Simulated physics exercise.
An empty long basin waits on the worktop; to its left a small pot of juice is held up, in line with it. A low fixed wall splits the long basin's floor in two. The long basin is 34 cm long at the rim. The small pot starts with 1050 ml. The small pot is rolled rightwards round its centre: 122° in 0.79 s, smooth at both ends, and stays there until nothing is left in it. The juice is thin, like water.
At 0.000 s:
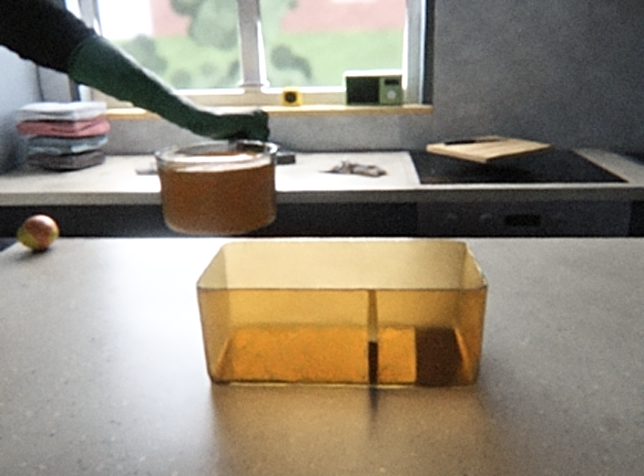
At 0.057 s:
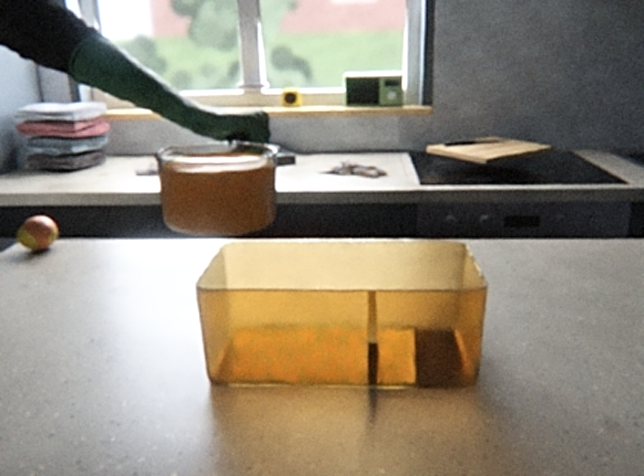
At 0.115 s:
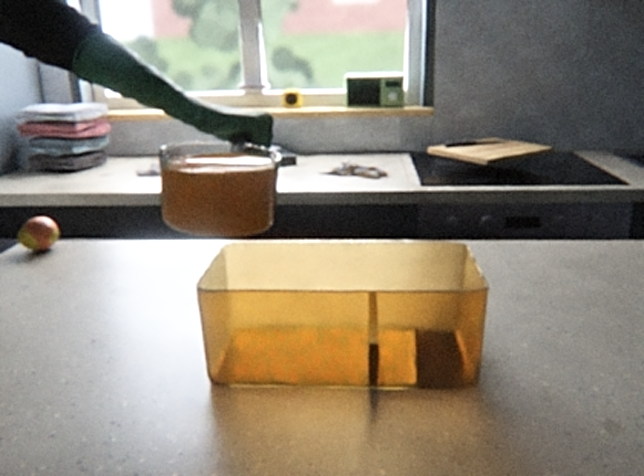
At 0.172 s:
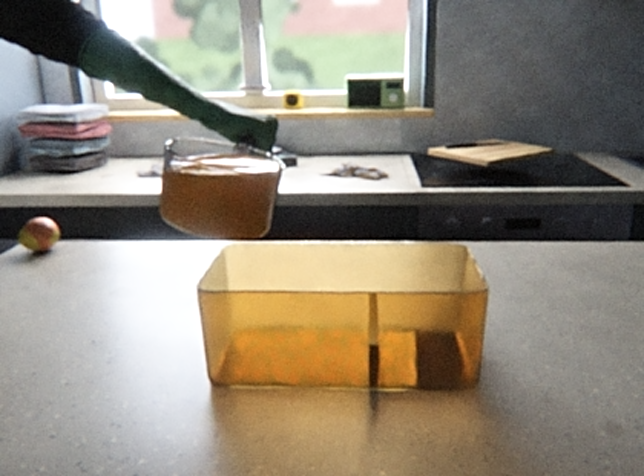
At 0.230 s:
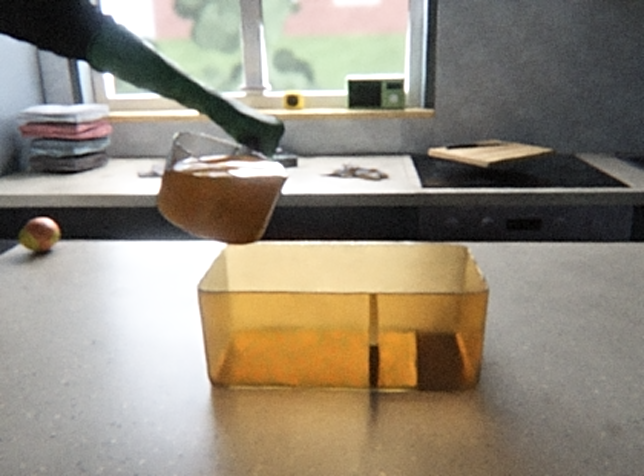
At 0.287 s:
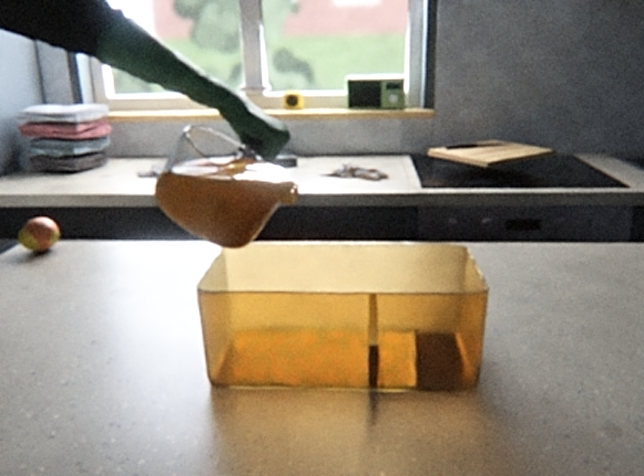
In a kitchen, a green-sleeved arm tilts a small pot of juice steadily rightwards.
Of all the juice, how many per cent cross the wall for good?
Roughly 7 per cent is past the wall.
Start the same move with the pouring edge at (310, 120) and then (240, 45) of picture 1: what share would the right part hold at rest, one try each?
In turn about 35 and 5 per cent.
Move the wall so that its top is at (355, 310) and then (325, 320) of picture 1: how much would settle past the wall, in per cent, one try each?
First 5, then 50 per cent.
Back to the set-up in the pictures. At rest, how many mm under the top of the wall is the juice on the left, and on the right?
Some 28 mm on the left and 54 mm on the right.
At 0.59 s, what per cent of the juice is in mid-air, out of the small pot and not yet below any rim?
Near 24 in a hundred.
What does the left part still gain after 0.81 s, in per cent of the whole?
About 0 per cent.
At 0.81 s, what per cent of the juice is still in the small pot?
About 2 per cent.
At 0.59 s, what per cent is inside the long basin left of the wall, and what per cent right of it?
Some 52 per cent left and 0 right.
After 0.59 s the tilt is 103° and 24 per cent is still to pour, 52 is left of the wall and 0 right of it.
After 0.81 s the tilt is 122° and 2 per cent is still to pour, 92 is left of the wall and 4 right of it.
After 1.04 s the tilt is 122° and 0 per cent is still to pour, 92 is left of the wall and 7 right of it.
After 1.29 s the tilt is 122° and 0 per cent is still to pour, 92 is left of the wall and 7 right of it.
In the end 92 per cent lies left of the wall, 7 right of it and 1 outside.
